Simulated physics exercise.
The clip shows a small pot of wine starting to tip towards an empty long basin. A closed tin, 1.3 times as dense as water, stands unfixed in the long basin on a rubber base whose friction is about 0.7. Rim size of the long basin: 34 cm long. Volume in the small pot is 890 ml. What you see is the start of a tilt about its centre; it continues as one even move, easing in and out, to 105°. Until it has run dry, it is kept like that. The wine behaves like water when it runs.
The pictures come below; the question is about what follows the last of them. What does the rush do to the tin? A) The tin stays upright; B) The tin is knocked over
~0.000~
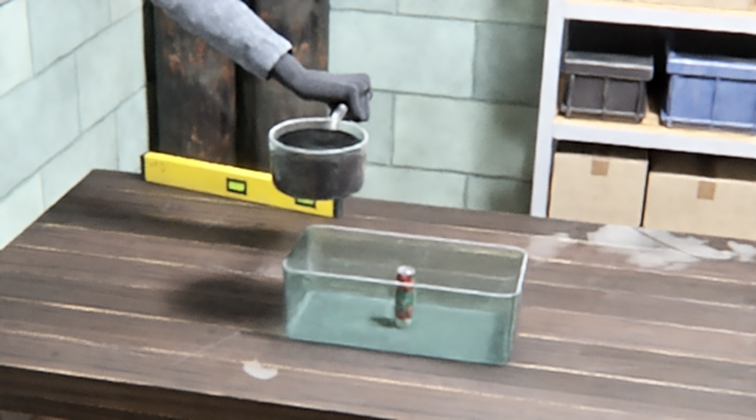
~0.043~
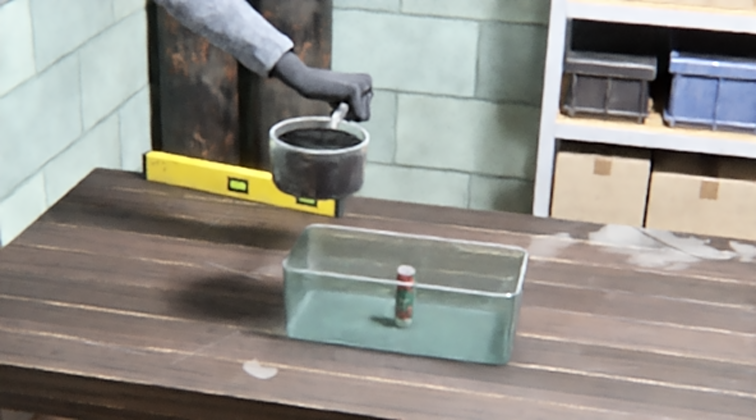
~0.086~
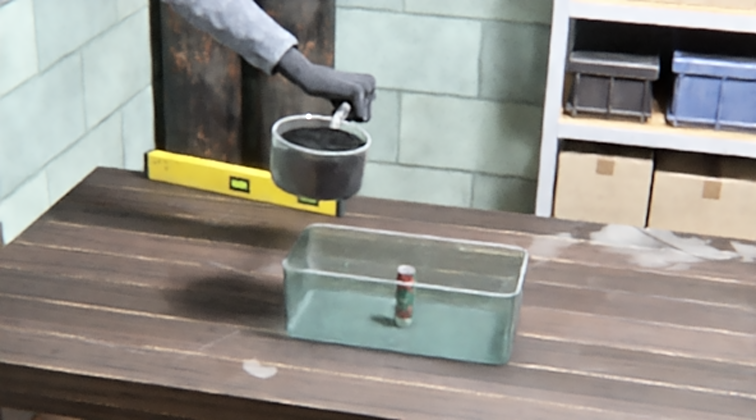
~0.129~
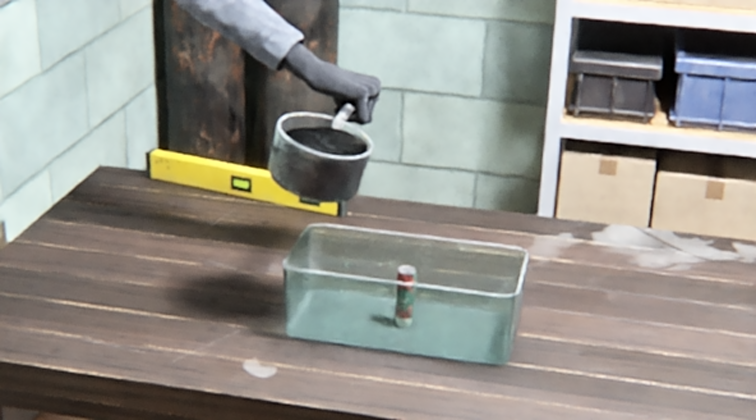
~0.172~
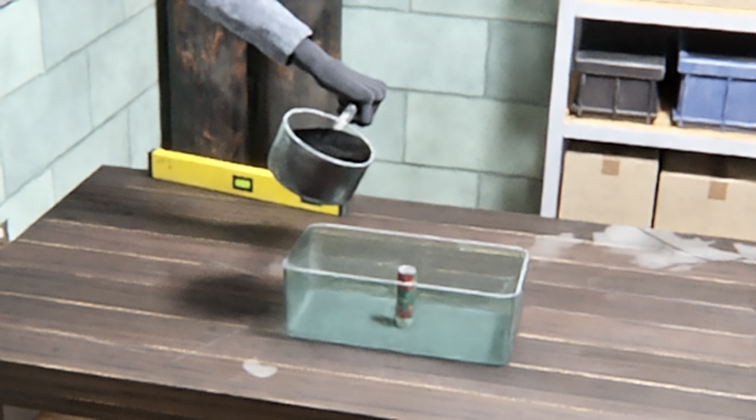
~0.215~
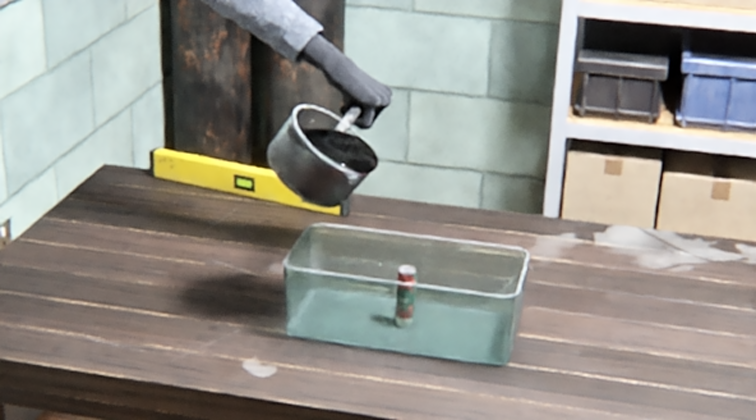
The tin is knocked over.
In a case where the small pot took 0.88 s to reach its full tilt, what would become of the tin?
In that case the tin overturns.
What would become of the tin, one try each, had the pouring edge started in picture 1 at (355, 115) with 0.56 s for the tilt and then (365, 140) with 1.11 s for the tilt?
First it tips over; then it stays on its base.
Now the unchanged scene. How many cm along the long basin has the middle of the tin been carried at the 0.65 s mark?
Estimate: Around 2 cm.
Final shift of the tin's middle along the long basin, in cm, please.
Roughly 8.5 cm.
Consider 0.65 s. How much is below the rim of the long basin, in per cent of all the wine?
It works out near 88 per cent.
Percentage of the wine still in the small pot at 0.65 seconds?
6 per cent or so.
By 0.47 s the tilt is 99° and 27 per cent is still to pour; the tin stands where it began.
By 0.65 s the tilt is 105° and 6 per cent is still to pour; the tin stands 2 cm from where it began.
By 0.84 s the tilt is 105° and 1 per cent is still to pour; the tin lies on its side.
By 1.05 s the tilt is 105° and 0 per cent is still to pour; the tin lies on its side.
At rest the tin lies on its side.
